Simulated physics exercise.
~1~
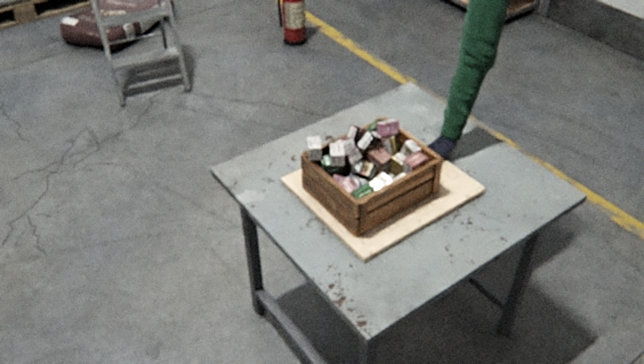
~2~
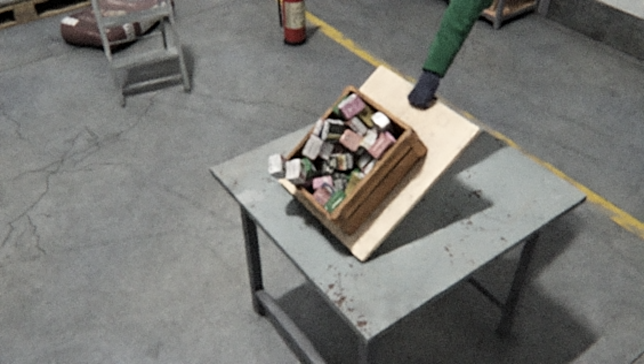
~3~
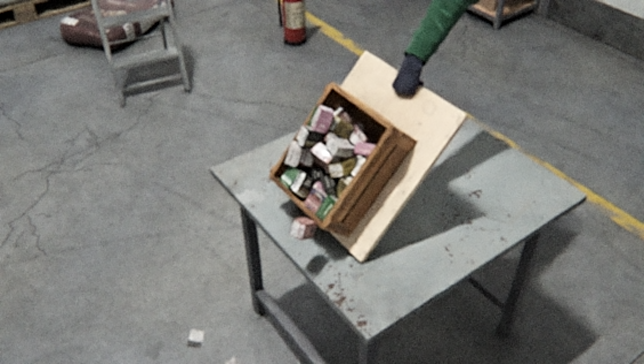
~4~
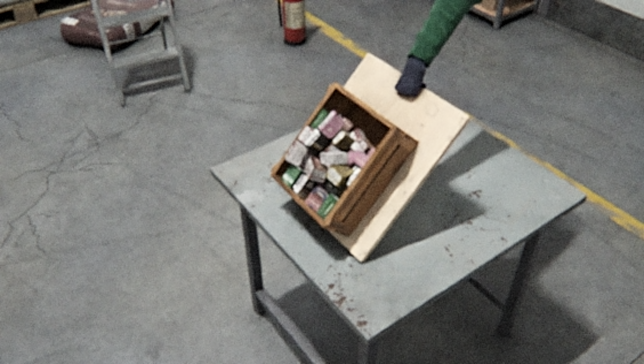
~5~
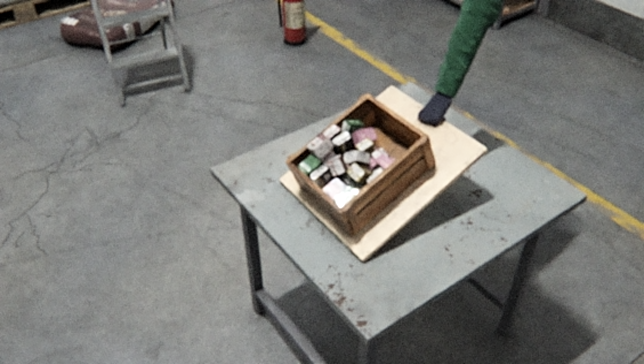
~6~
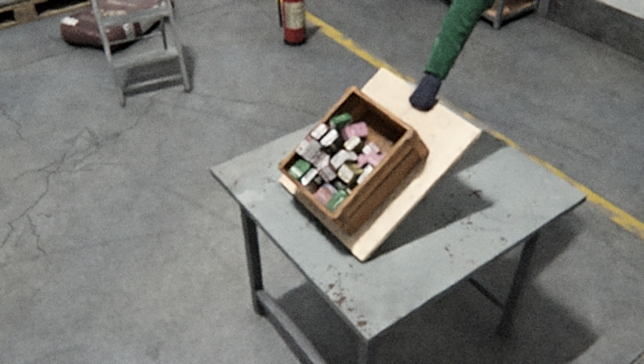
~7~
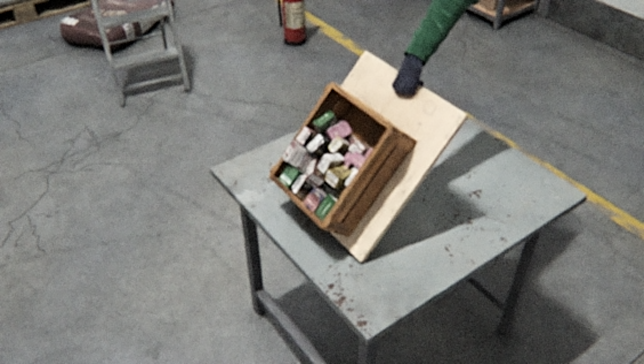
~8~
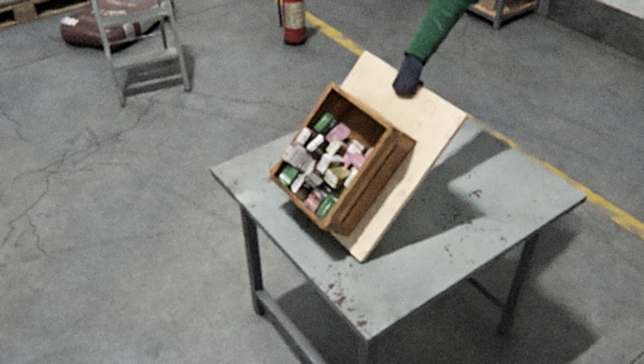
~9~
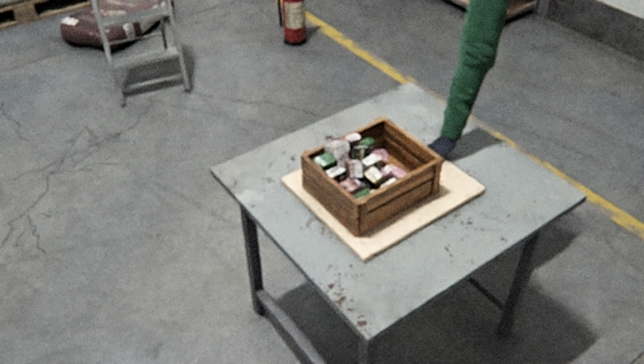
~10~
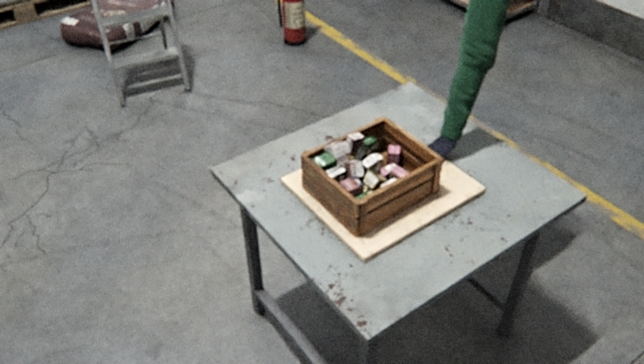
A gloved hand in a green sleeve lifted the right end of a board holding a wooden crate of small cartons, spilling a few off the left side, then lowered it partway, raised it again and set it flat, with most cartons still inside.
